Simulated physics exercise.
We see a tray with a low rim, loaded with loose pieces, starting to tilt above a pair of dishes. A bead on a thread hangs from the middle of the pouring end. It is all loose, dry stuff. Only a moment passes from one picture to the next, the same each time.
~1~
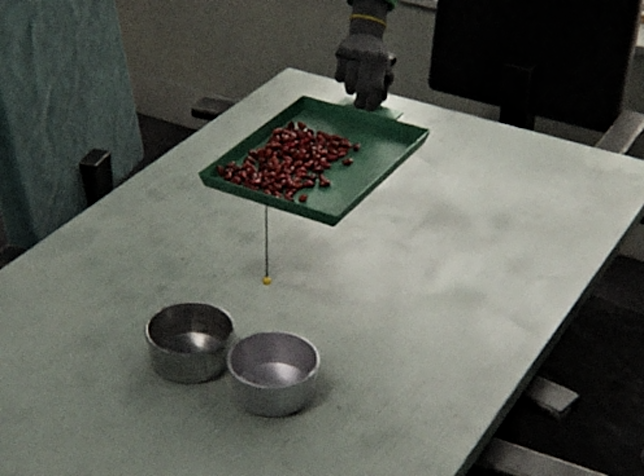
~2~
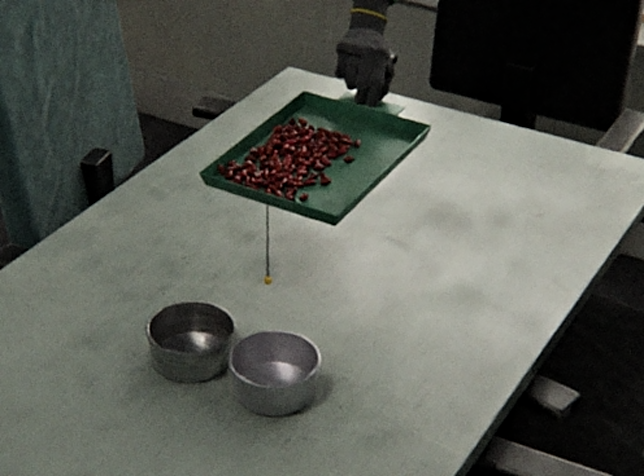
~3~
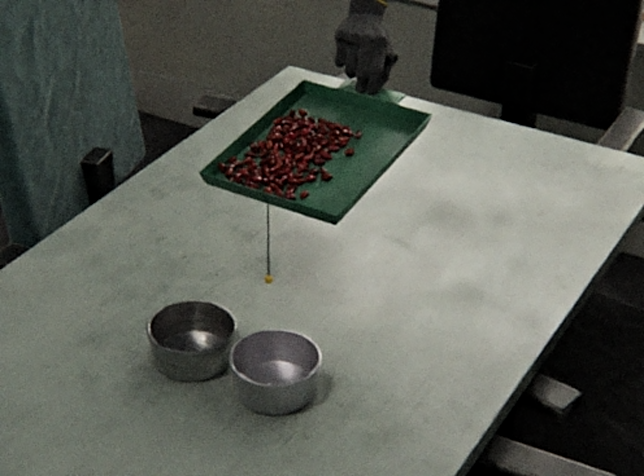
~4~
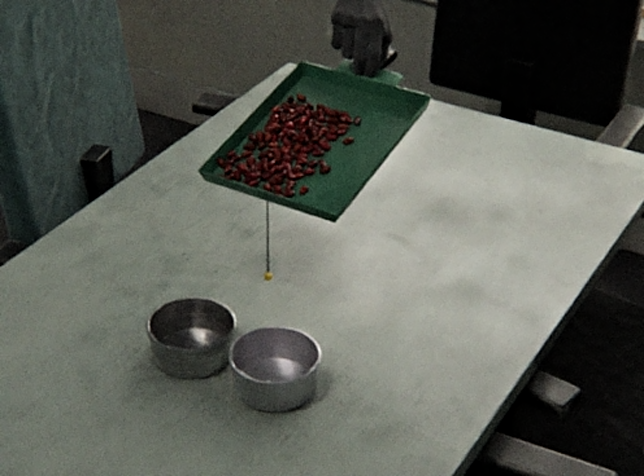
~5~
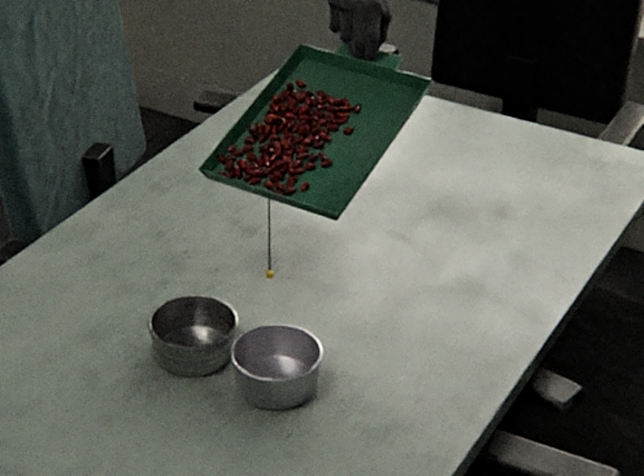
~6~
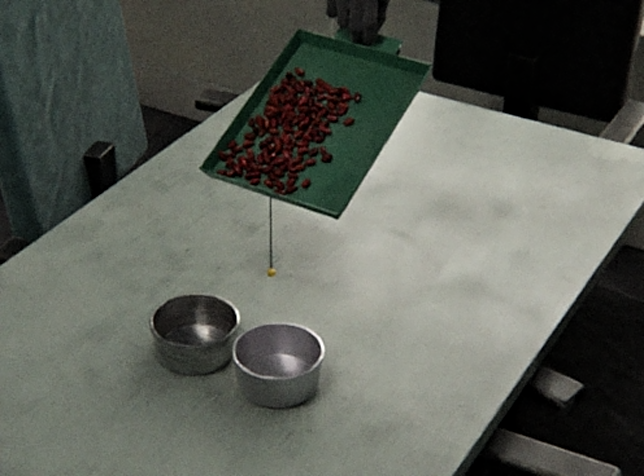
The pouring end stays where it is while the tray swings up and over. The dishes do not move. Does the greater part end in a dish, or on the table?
The two hold under half of the load.
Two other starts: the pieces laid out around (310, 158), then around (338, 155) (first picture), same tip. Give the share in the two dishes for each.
Roughly 30 per cent, and 20 per cent.
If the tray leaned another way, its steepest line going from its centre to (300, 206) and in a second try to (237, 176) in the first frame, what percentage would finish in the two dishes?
Near 10 % and 0 %.
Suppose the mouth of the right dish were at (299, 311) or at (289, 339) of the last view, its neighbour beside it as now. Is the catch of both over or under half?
The first try: The larger part. The second: Most of it.
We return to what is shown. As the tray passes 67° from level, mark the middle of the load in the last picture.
Near (264, 165).
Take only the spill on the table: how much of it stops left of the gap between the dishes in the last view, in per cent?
About 30 per cent.
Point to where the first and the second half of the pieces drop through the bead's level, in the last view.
Early half (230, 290), late half (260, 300).
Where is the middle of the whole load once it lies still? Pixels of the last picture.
At about (254, 342).
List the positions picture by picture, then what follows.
In the first frame, corners of the pouring end near (204, 172) and (334, 213), level; middle of the load near (289, 160), kidney beans; left dish near (165, 363); right dish near (249, 396); bead on its thread near (267, 281).
In the second frame, corners of the pouring end near (205, 172) and (335, 212), level; middle of the load near (290, 158).
In the third frame, corners of the pouring end near (205, 171) and (335, 212), tipped barely, level across its low end; middle of the load near (290, 153).
In the fourth frame, corners of the pouring end near (204, 169) and (334, 210), tipped a little, level across its low end; middle of the load near (289, 144).
In the fifth frame, corners of the pouring end near (205, 167) and (335, 210), tipped clearly, level across its low end; middle of the load near (289, 136).
In the sixth frame, corners of the pouring end near (205, 166) and (336, 210), tipped clearly, level across its low end; middle of the load near (289, 129); left dish near (170, 355); right dish near (254, 387).
Shortly afterwards, tray tipped steeply; all but a few on the tray; only a few in the air.
Next, tray tipped past a quarter turn; near a quarter on the tray; only a few in the right dish; a little in the left dish; a little outside both; near half in the air.
Some moments later, tray tipped past a quarter turn; a little in the right dish; near a quarter in the left dish; near two thirds outside both.
In the end, tray tipped past a quarter turn; a little in the right dish; near a quarter in the left dish; near two thirds outside both.
